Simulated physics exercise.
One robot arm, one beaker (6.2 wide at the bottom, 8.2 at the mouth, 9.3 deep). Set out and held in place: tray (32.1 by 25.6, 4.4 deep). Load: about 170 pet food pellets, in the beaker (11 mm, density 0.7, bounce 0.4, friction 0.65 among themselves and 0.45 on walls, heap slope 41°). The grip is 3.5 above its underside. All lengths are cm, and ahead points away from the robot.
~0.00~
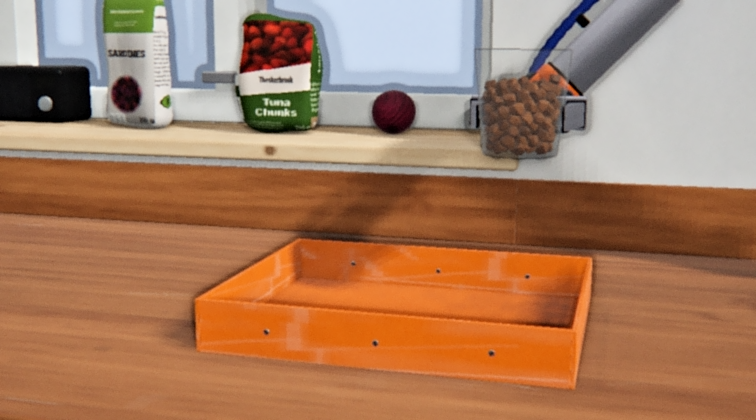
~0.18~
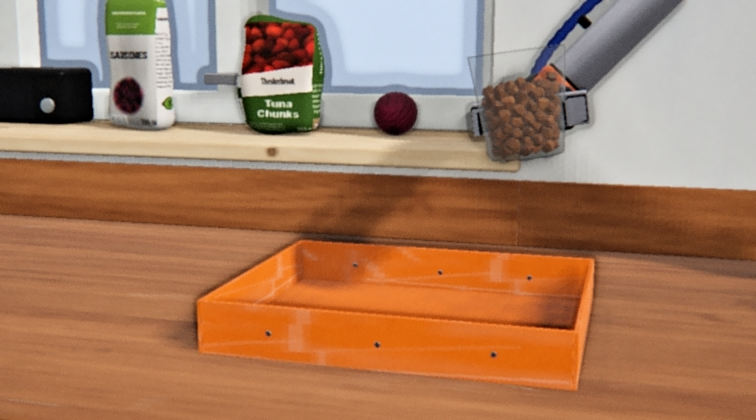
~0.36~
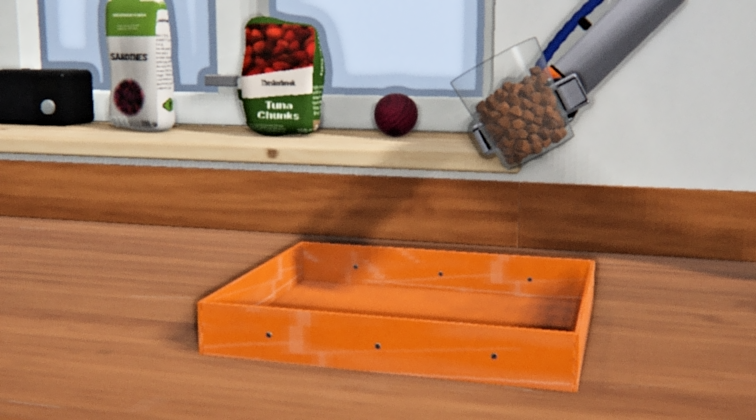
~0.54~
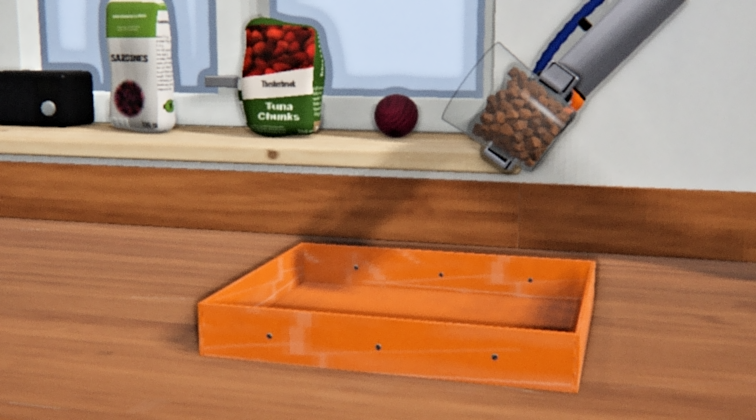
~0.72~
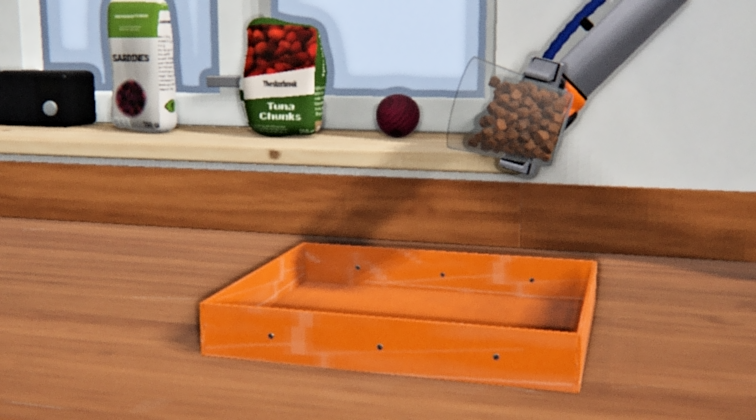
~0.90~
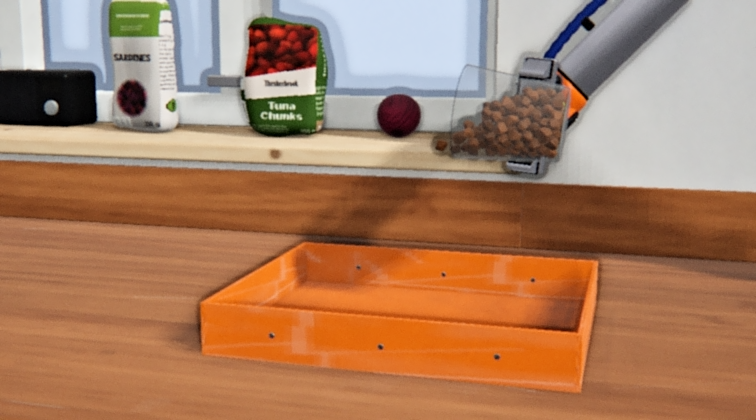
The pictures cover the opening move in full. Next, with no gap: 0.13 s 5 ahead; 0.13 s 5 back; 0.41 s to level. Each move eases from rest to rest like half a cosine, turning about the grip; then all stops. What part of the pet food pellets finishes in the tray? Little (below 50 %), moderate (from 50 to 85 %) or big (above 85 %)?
In the tray the share is moderate, from 50 to 85 %.
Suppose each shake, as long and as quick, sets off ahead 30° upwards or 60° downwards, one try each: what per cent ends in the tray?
Some 80 and 15 per cent.
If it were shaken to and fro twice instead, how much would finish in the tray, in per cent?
In that case some 85 per cent.
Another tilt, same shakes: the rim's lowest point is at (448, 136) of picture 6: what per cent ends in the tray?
About 30 per cent.
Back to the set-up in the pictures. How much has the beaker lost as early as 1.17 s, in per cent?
Near 55 per cent so far.
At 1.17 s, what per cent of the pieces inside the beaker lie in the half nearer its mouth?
Some 85 per cent.
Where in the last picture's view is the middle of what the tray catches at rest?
At about (359, 314).
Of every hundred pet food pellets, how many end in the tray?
Some 65 per cent.
By 1.17 s, tilted 84° forward, highest piece 21 above the table; 80 in the beaker, 10 in the tray, 84 in flight or on a rim.
By 1.44 s, tilted 20° forward, highest piece 24 above the table; 111 in the tray, 63 in the beaker.
By 1.77 s, level, highest piece 22 above the table; 111 in the tray, 63 in the beaker.
By 2.82 s, level, highest piece 22 above the table; 111 in the tray, 63 in the beaker.
Final count, 111 in the tray, 63 in the beaker. That is 64 % in the tray.
